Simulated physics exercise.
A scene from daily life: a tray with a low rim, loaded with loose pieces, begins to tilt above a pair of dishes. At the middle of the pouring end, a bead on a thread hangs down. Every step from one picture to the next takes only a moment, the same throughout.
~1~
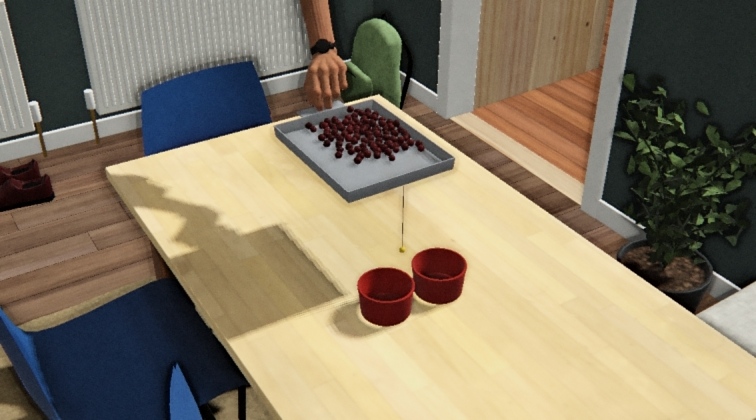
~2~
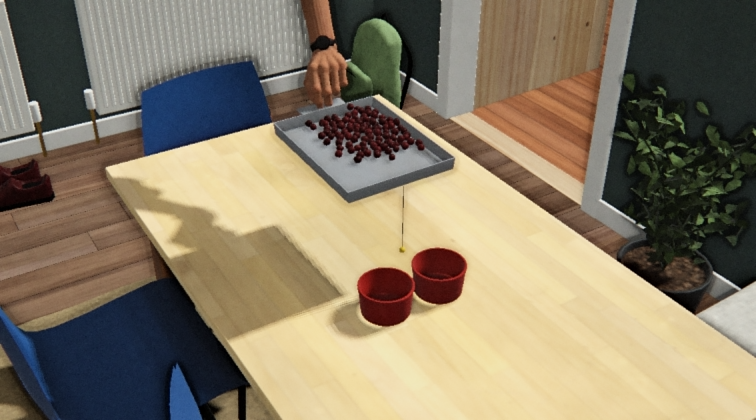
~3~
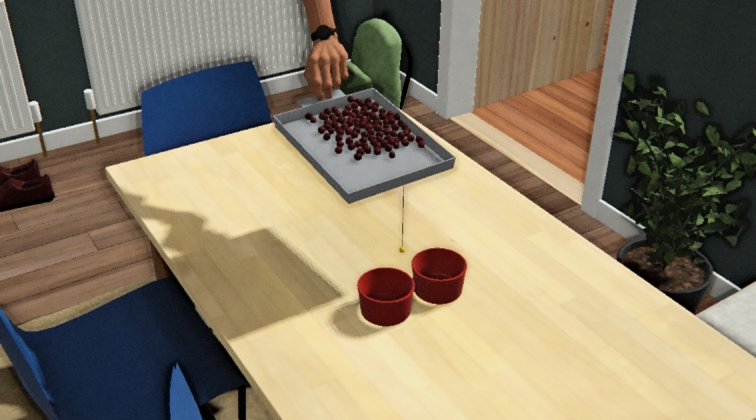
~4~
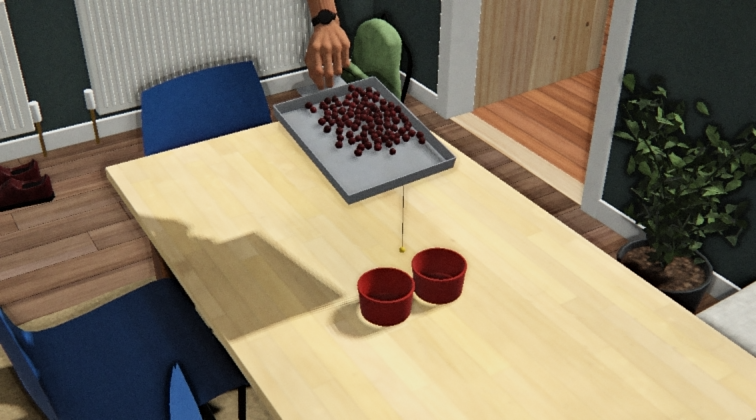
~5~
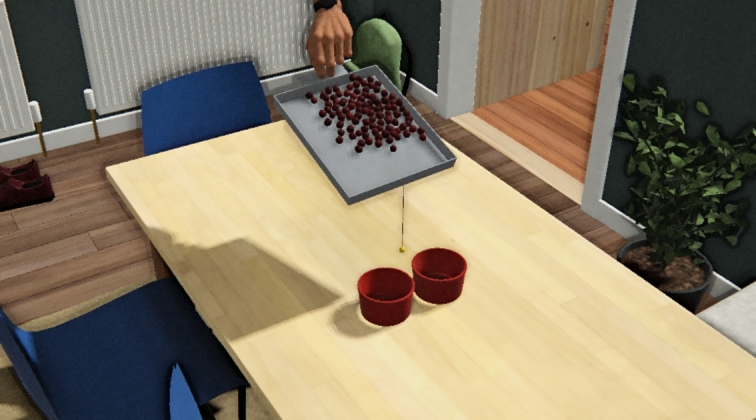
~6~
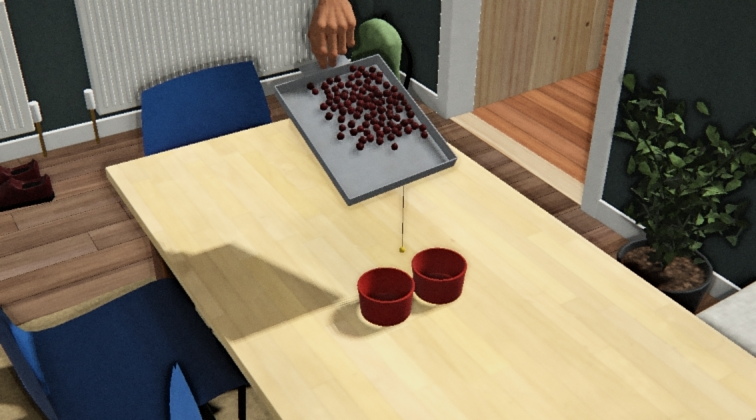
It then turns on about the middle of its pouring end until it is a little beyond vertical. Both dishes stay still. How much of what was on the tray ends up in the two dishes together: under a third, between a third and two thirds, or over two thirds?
Between a third and two thirds.
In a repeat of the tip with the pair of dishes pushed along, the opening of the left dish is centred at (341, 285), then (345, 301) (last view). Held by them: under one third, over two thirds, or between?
Initially below one third, afterwards between a third and two thirds.
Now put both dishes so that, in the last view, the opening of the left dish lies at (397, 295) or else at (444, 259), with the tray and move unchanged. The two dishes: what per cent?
60, then 10 %.
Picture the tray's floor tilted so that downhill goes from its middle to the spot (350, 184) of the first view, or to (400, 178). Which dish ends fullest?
One after the other: The leftmost dish, the rightmost dish.
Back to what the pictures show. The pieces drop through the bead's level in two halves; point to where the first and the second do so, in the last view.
At about (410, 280), then at (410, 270).
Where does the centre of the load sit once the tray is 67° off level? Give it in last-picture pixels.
Roughly (400, 167).
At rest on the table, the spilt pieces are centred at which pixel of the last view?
Somewhere about (444, 329), I'd say.
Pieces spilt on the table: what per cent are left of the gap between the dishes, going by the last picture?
Close to 30 per cent of the spill, I think.
Shortly afterwards, tray tipped steeply; all but a few on the tray; a little in the air.
Next, tray tipped past a quarter turn; the bulk on the tray; a little in the left dish; only a few in the right dish; a little outside both; only a few in the air.
Some moments later, tray tipped past a quarter turn; near a third in the left dish; near a quarter in the right dish; near a third outside both.
In the end, tray tipped past a quarter turn; near a third in the left dish; near a quarter in the right dish; near a third outside both.
